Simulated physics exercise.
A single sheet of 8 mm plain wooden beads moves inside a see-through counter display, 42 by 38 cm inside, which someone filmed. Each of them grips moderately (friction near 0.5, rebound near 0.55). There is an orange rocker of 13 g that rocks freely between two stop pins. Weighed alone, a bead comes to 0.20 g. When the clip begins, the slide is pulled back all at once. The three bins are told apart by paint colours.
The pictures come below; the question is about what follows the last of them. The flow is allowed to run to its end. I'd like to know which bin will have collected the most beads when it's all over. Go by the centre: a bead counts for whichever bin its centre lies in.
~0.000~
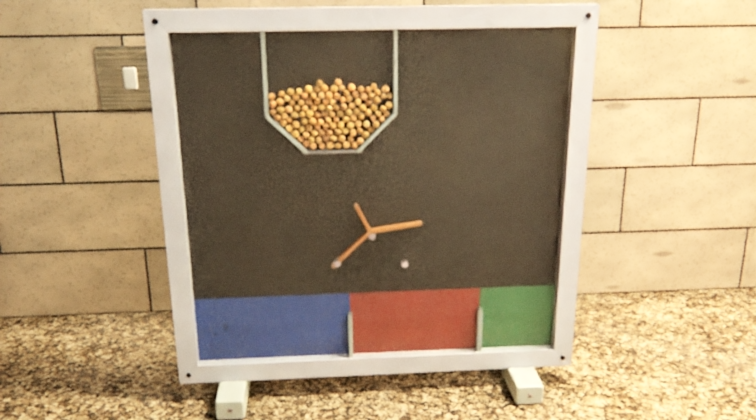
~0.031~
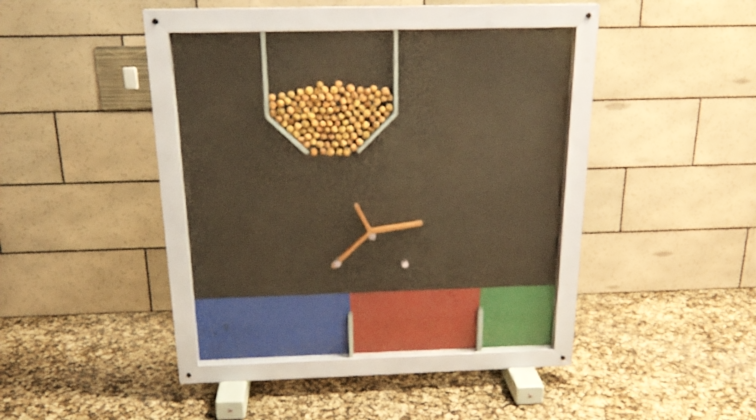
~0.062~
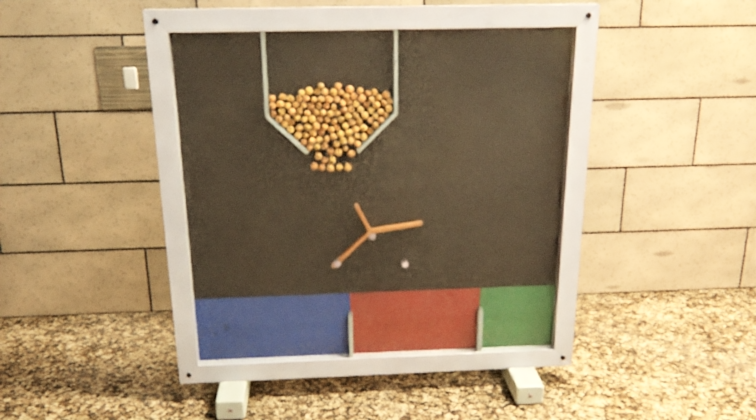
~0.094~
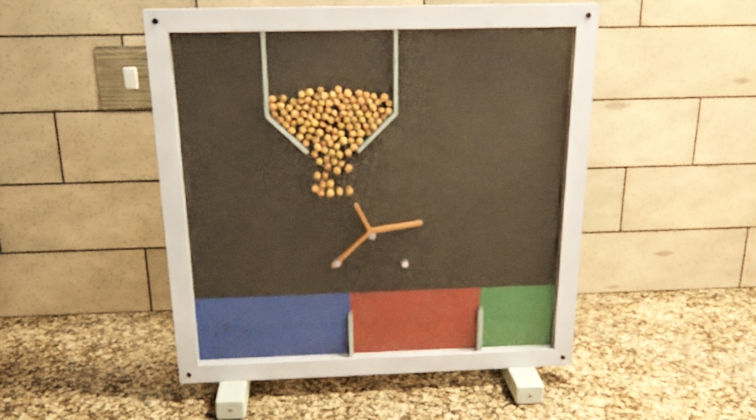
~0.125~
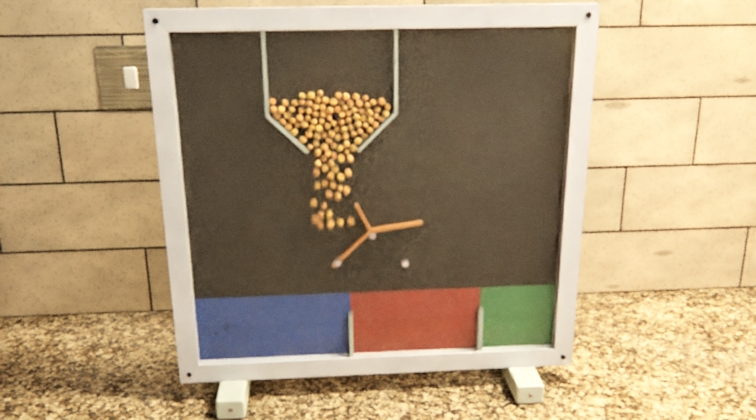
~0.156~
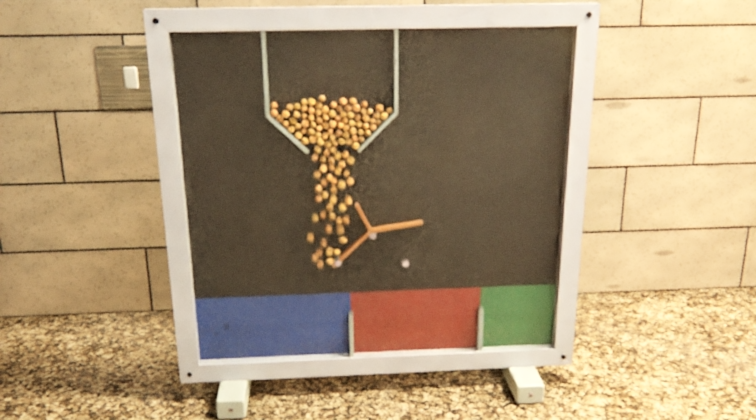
That would be blue.
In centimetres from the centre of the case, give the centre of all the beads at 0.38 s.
I'd put it near 9 centimetres to the left and 8 centimetres below.
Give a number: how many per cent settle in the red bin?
Share at rest there: Approx. 0 %.
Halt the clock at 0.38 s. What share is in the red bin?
Share: Close to 0 percent.
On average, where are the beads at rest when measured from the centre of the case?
Offset approx. 12 cm left, 16 cm below.
After 0.26 s, the beads' middle is 6 cm left of and level with the centre; blue 15 %; orange rocker left end down 26°.
After 0.38 s, the beads' middle is 9 cm left of and 8 cm below the centre; blue 45 %; orange rocker left end down 26°.
After 0.61 s, the beads' middle is 12 cm left of and 16 cm below the centre; blue 90 %; orange rocker left end down 26°.
At rest by 1.6 s, red 0 %, blue 95 %, green 0 %; orange rocker left end down 26°.
